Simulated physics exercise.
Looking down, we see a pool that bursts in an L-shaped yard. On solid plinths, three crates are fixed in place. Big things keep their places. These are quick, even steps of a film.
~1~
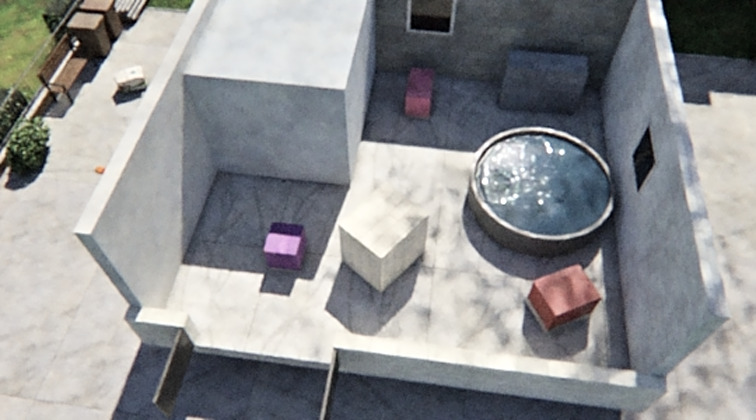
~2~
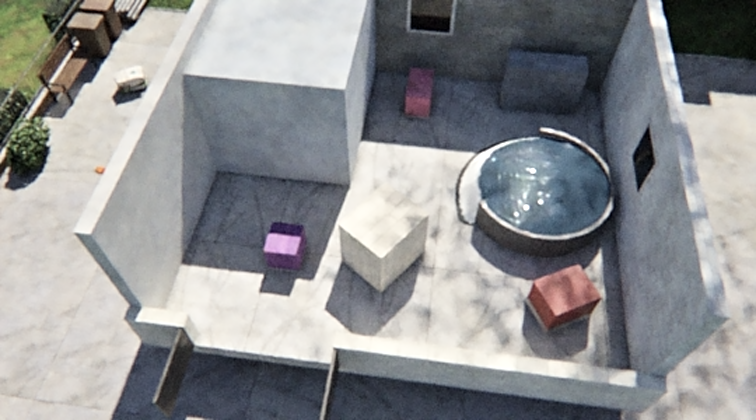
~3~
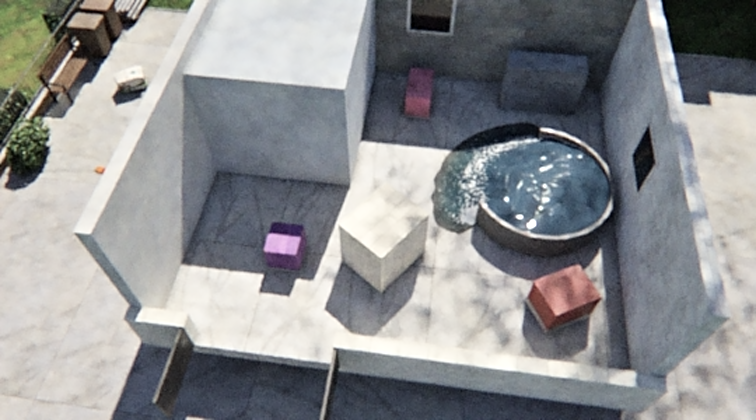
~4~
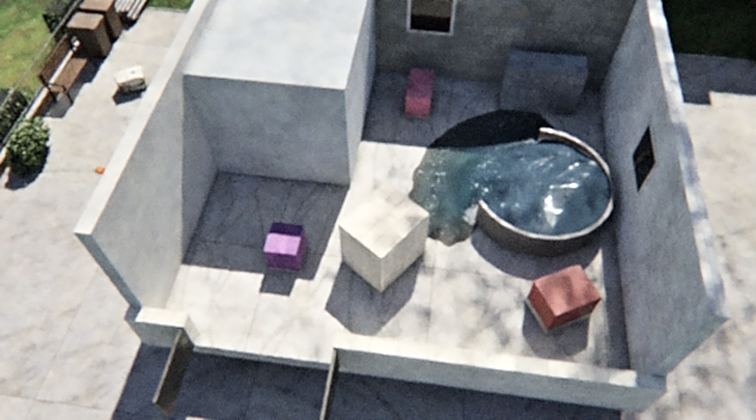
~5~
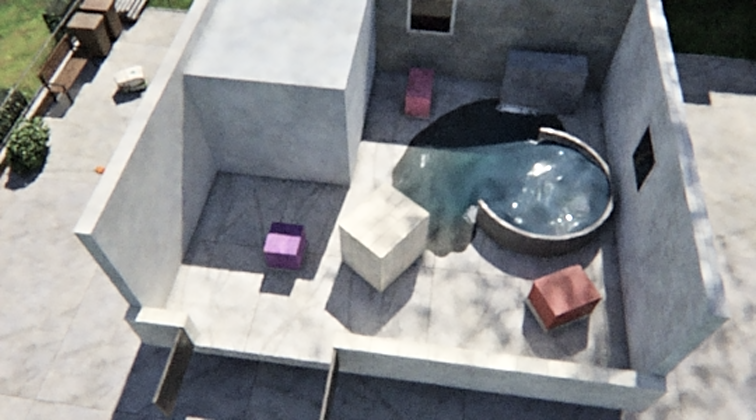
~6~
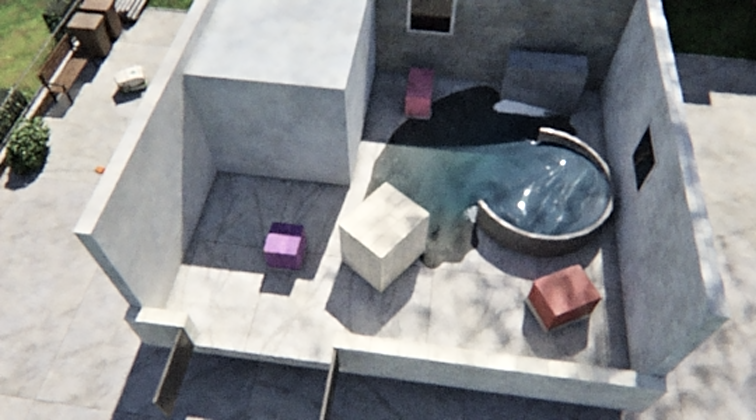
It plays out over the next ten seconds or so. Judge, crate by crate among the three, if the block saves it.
The pink crate will be wet; the purple crate will be wet; the red crate will not even get damp.
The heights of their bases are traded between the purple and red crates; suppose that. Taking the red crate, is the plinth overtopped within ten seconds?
I'd say the red crate gets swamped.
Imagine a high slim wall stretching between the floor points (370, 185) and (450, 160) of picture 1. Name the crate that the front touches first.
First is the one in pink.
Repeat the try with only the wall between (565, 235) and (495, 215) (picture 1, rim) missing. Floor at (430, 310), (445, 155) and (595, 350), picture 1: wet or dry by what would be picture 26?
One by one, they turn out drenched, not soaked and drenched.
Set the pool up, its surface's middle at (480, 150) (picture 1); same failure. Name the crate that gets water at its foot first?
I'd go with the one in pink.
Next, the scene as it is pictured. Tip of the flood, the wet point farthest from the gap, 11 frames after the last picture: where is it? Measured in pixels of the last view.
The front tops out at about (210, 216).
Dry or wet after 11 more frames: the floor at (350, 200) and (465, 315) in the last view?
In turn: Awash, clear.
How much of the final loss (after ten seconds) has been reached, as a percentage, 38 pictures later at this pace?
About 20 per cent.
A moment on, water covers 35 % of the floor; the pink crate water round its plinth, the purple crate not reached, the red crate not reached.
Next, water covers 50 % of the floor; the pink crate water round its plinth, the purple crate water round its plinth, the red crate not reached.
Then, water covers 55 % of the floor; the pink crate water round its plinth, the purple crate water round its plinth, the red crate not reached.
Later, water covers 75 % of the floor; the pink crate water round its plinth, the purple crate water round its plinth, the red crate water round its plinth.
In the end, water covers 100 % of the floor; the pink crate was topped, the purple crate was topped, the red crate stayed above the water.
